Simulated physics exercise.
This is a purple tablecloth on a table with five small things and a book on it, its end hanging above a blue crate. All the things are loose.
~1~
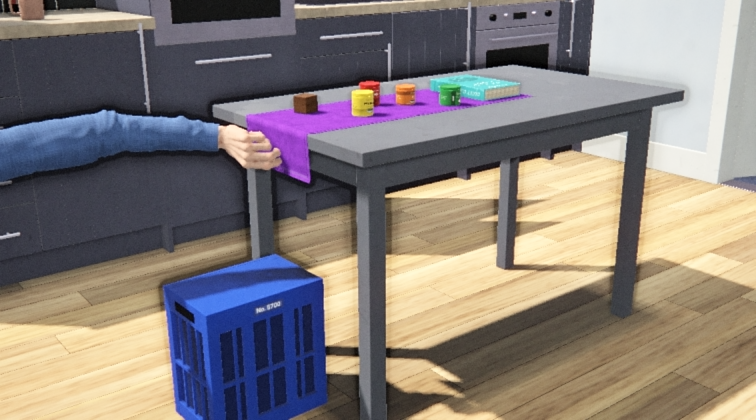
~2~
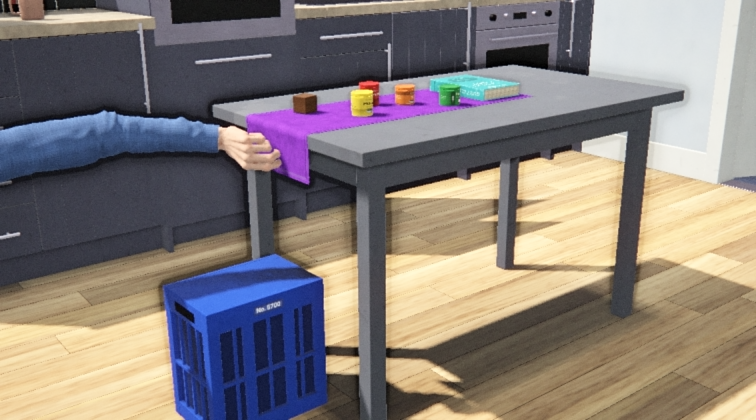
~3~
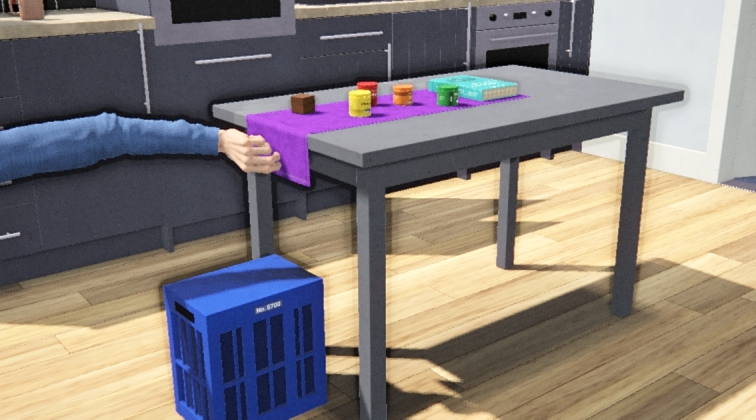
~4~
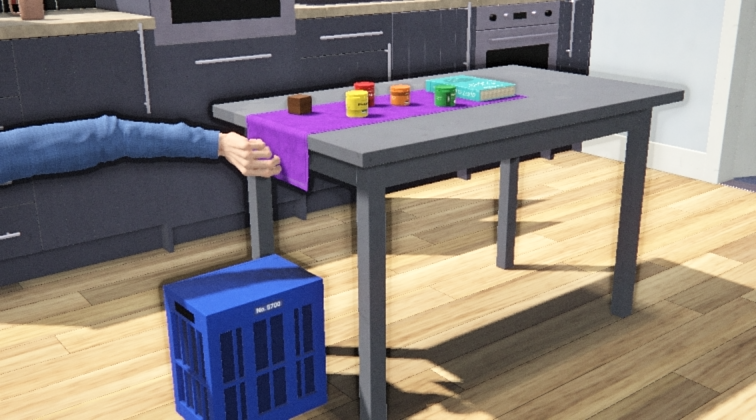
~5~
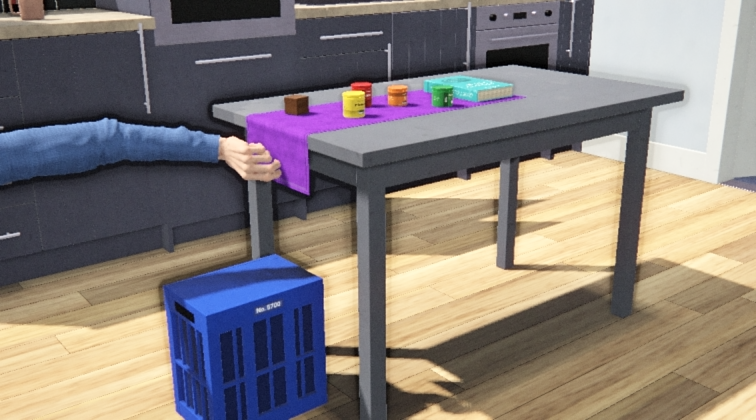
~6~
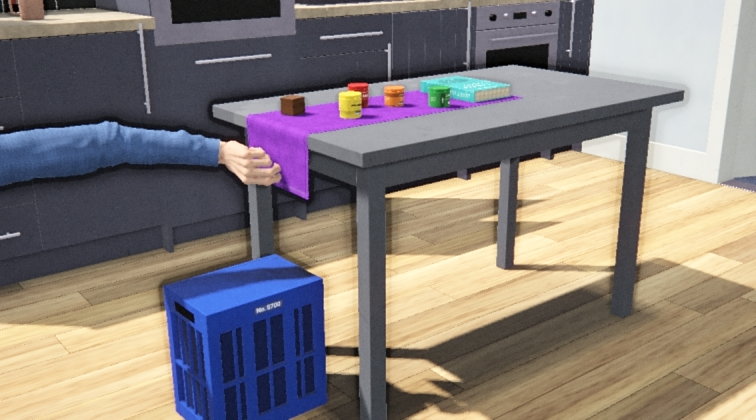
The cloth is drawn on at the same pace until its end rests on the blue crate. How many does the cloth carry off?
Over the edge go two.
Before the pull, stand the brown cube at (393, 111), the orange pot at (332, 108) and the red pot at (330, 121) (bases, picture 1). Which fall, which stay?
The brown cube survives; the orange pot drops off; the red pot is carried off.
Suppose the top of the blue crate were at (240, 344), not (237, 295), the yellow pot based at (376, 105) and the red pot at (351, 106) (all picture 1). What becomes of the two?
The yellow pot comes down; the red pot tumbles off.
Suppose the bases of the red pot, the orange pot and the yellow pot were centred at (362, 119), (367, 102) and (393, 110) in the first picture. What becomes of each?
The red pot goes over, the orange pot survives, the yellow pot remains up.
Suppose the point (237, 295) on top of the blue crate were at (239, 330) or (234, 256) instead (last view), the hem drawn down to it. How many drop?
Then 3 and 1.
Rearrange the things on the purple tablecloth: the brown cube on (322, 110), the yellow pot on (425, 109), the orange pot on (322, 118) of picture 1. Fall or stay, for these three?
The brown cube is carried off, the yellow pot remains up, the orange pot tumbles off.
Soon after, hem near (279, 239); brown cube gone.
Then, hem on the crate; brown cube and yellow pot gone.
At rest, hem on the crate; brown cube and yellow pot gone. The table loses two.
